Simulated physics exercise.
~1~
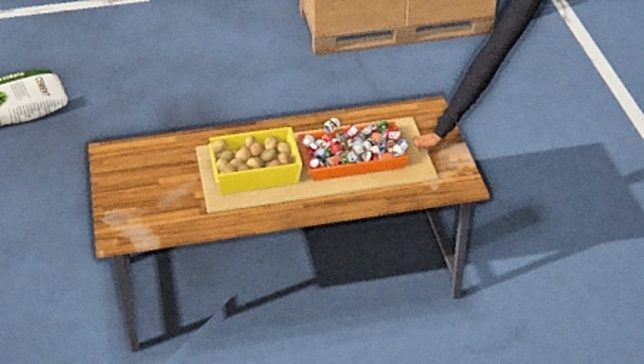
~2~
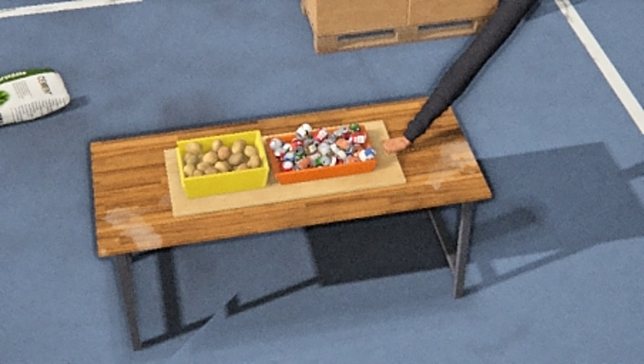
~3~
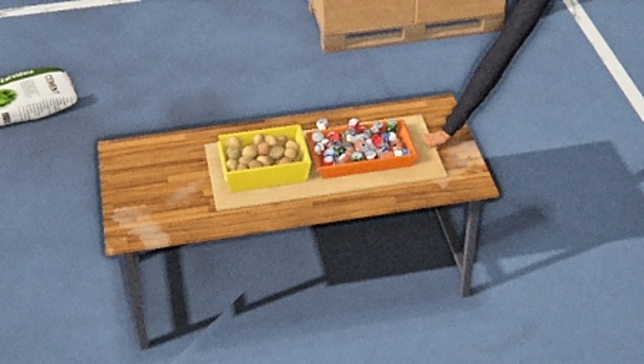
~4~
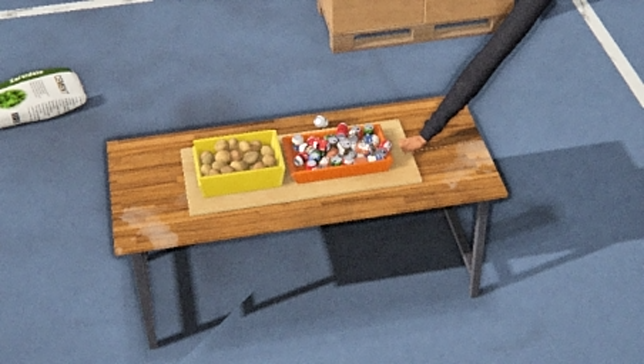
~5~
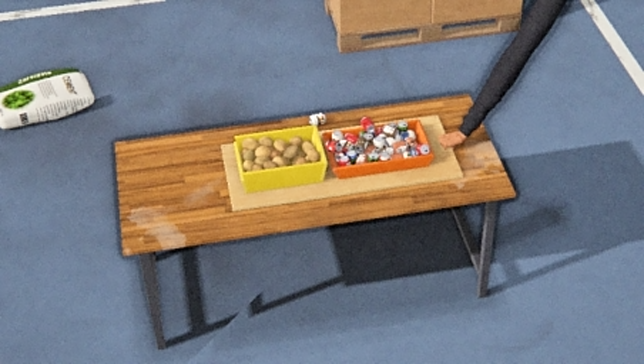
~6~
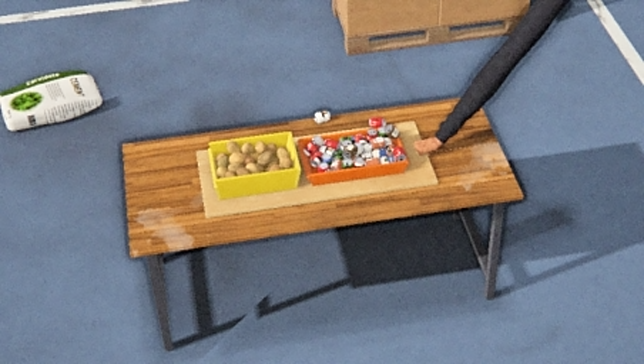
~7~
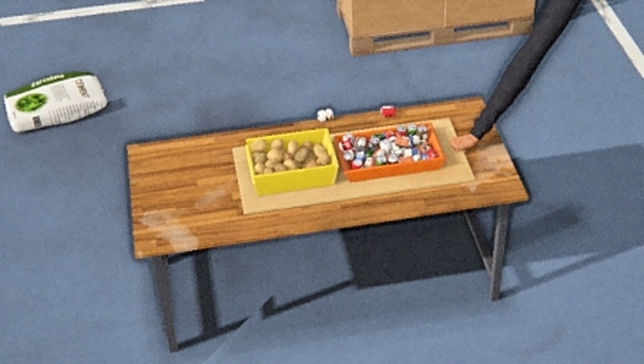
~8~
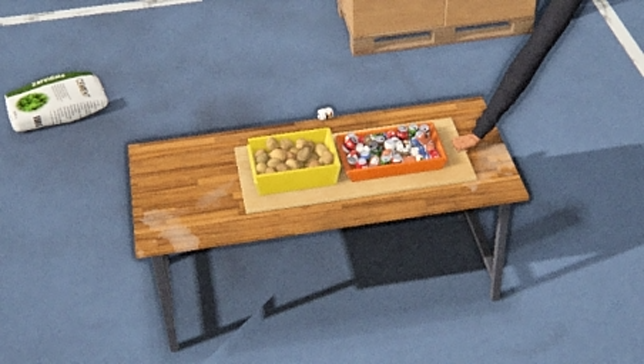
In the video, a hand slides a board left and right on a wooden table, carrying a yellow tray of potatoes and an orange tray of mini cans; two cans spill out behind the trays, while the potatoes and the other cans stay in place.
